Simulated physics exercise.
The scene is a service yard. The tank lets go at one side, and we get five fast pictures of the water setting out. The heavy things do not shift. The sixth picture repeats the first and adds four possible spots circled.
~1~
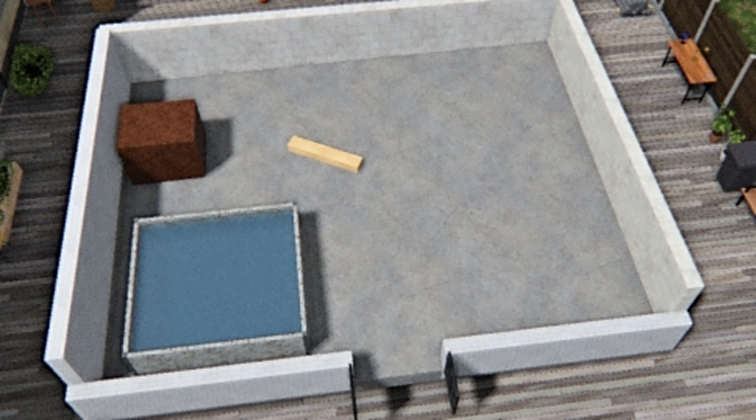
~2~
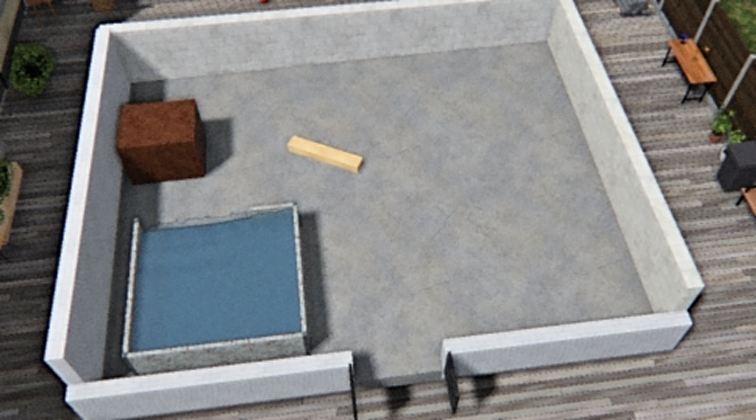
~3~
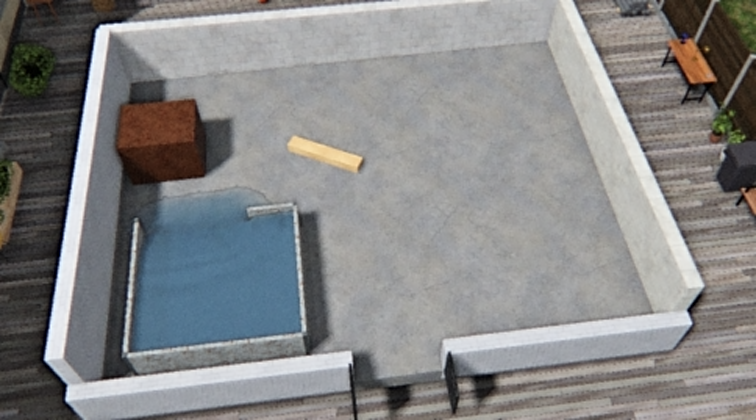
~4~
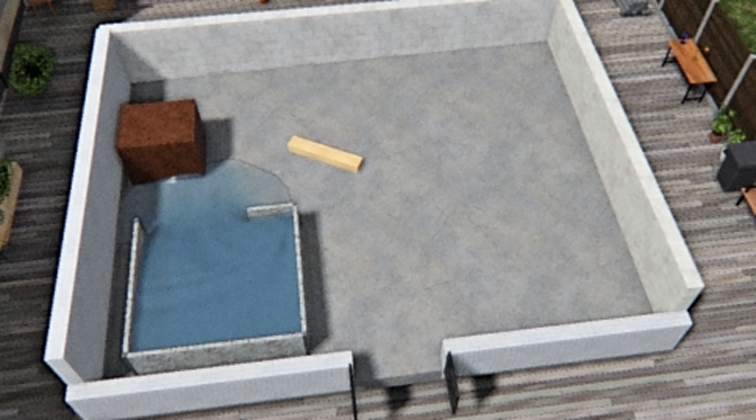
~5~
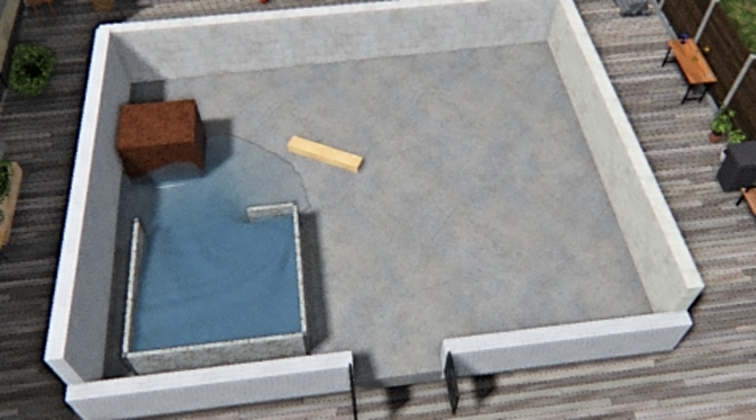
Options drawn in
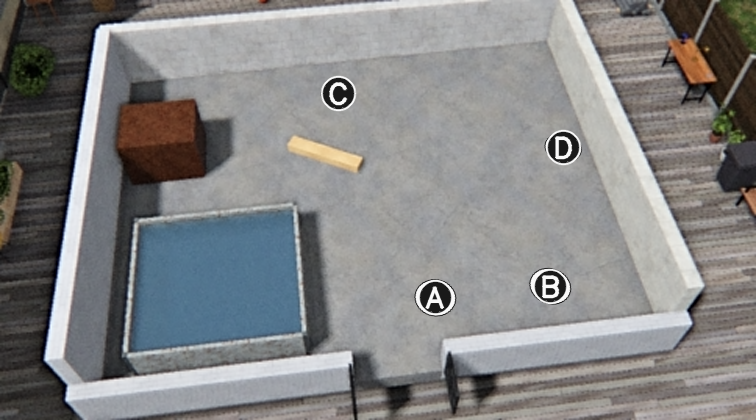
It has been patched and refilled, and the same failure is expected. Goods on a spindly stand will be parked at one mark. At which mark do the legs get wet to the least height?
D.
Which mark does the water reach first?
Ring C.
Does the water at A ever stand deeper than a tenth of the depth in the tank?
Yes, clearly.
On the marked copy, A at (435, 297); B at (550, 286); C at (338, 93); D at (563, 147).
With A, the water peaks at about 19 % of the depth that stood in the tank.
With B, the water peaks at about 20 % of the depth that stood in the tank.
With C, the water peaks at about 20 % of the depth that stood in the tank.
With D, the water peaks at about 11 % of the depth that stood in the tank.
